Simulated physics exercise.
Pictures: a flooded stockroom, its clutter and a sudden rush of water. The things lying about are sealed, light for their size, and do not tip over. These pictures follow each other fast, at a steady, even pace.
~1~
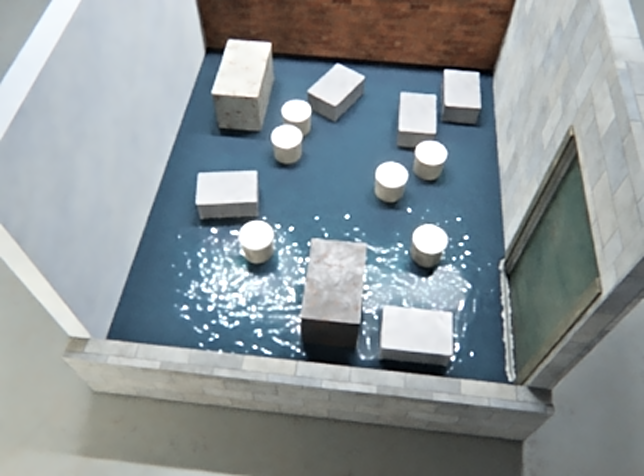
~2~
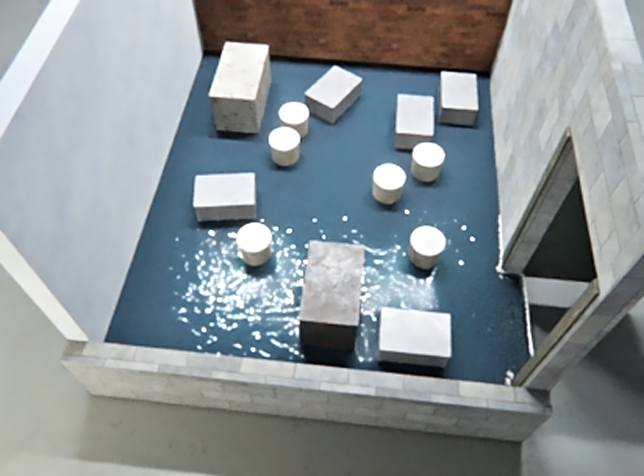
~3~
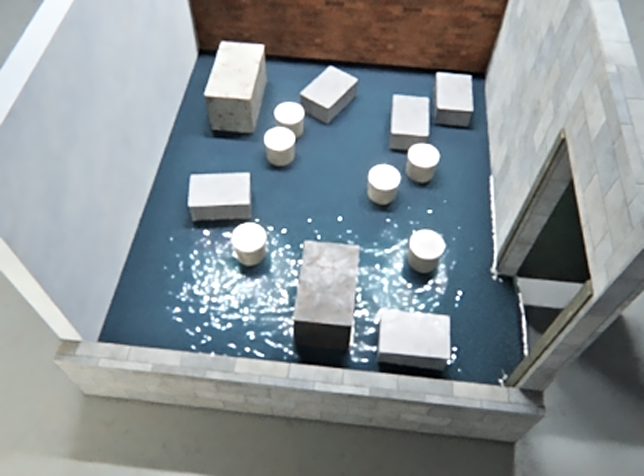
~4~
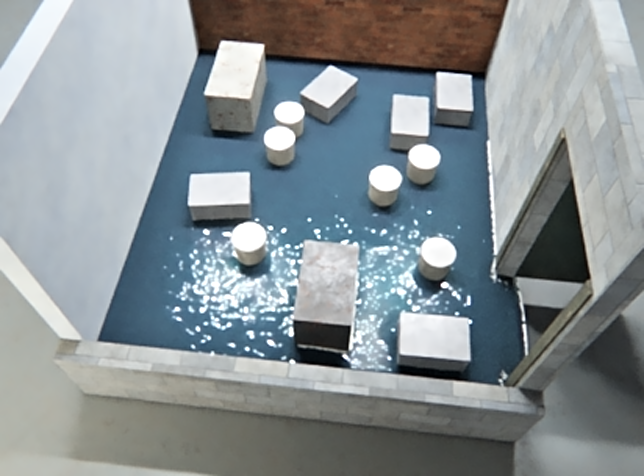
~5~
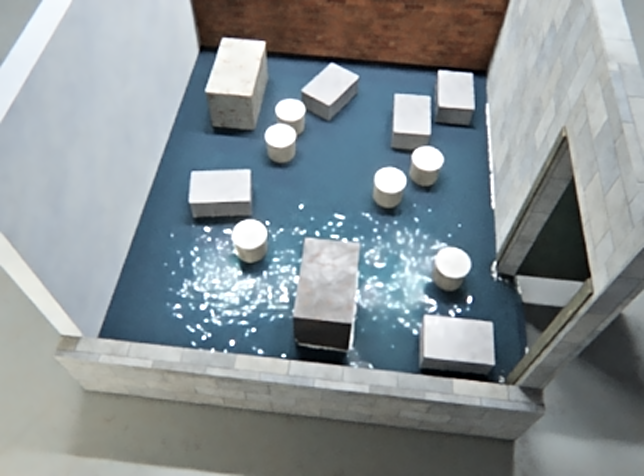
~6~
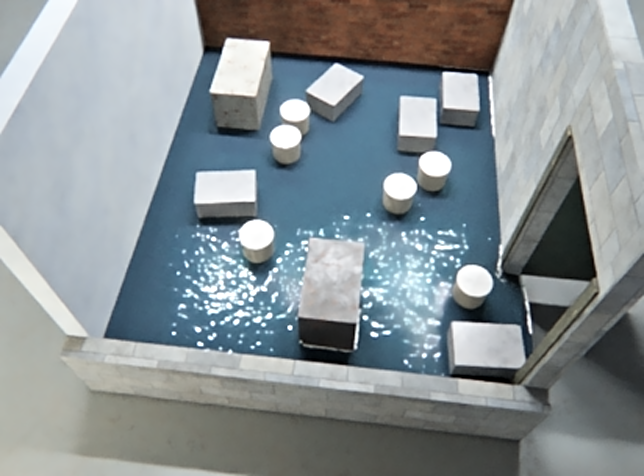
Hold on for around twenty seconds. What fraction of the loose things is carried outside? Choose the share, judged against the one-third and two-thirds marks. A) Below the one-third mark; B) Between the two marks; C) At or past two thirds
C.
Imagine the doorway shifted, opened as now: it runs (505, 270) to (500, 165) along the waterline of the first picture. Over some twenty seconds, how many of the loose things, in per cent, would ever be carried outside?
My guess is close to 100 percent.
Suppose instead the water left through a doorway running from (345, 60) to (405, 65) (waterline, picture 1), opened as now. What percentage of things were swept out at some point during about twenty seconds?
It comes to about 60 per cent of the things.
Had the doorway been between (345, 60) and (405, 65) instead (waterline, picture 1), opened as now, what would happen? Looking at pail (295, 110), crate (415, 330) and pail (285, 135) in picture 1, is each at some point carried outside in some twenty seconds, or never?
Same order as asked: Exits, never leaves, exits.
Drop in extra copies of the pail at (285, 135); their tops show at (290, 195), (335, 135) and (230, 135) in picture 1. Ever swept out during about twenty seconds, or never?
In sequence: Exits, exits, never exits.
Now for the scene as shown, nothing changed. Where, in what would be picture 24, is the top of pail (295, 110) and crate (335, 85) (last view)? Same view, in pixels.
(332, 138) and (371, 111), give or take.
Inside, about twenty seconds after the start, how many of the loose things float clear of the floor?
2 in all.
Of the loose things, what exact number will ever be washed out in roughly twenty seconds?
I get 9.
A moment on, 2 of 11 are out; 9 afloat.
Next, 4 of 11 are out; 7 afloat.
Later, 6 of 11 are out; 5 afloat.
In the end, 9 of 11 are out; 2 afloat.
